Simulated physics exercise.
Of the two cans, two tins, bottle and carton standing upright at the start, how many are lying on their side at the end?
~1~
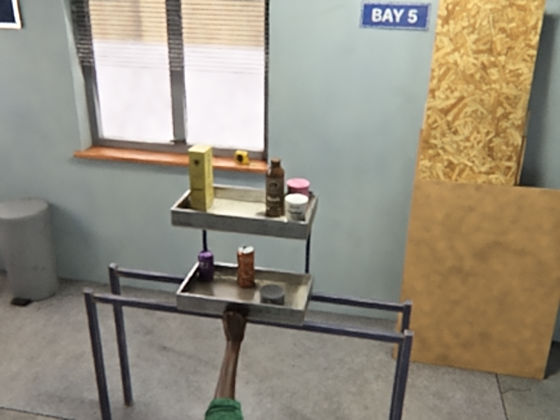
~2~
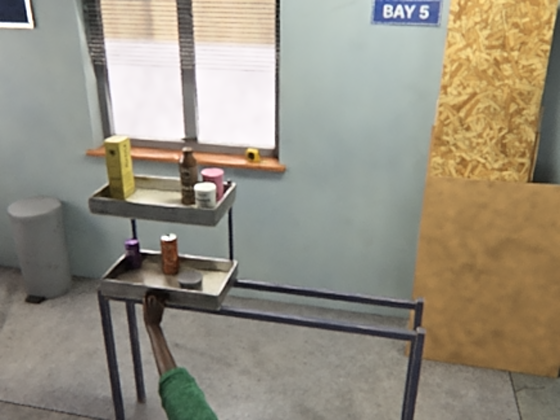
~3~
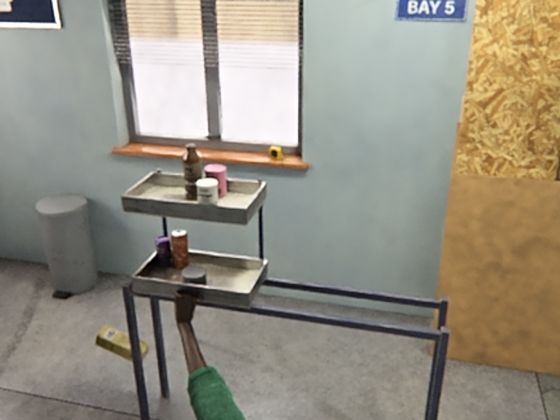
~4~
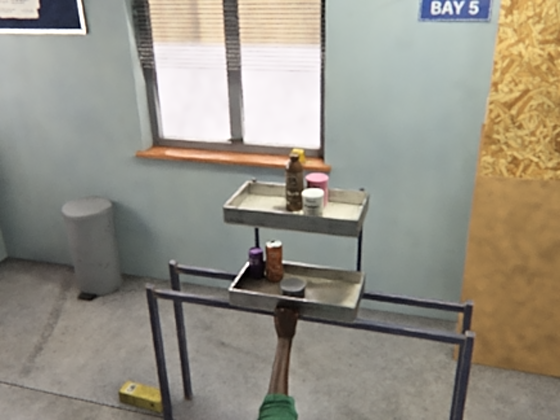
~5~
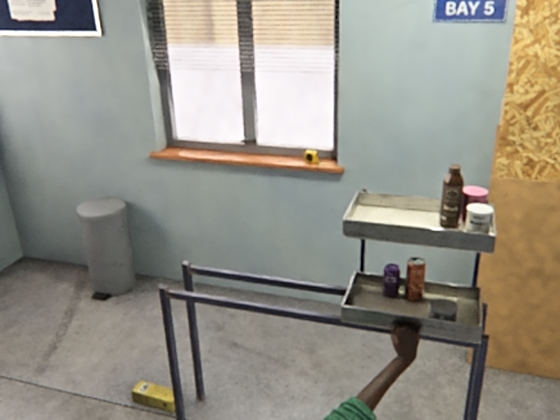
Just one is on its side, the yellow carton, which lies on the floor.
In a grey-walled workshop bay, seen from the front and slightly above, a two-level metal tray sits on a blue rail frame before a window. The upper level holds a yellow carton, brown bottle, pink tin and white tin, with a purple can, orange can and grey tub below. A green-sleeved arm moves the trays left as the view pans slightly left, and the carton drops off the left side. The hand then carries the trays right to the far end. The carton lies on the floor, while the other items remain aboard, the purple can now closer to the orange one.
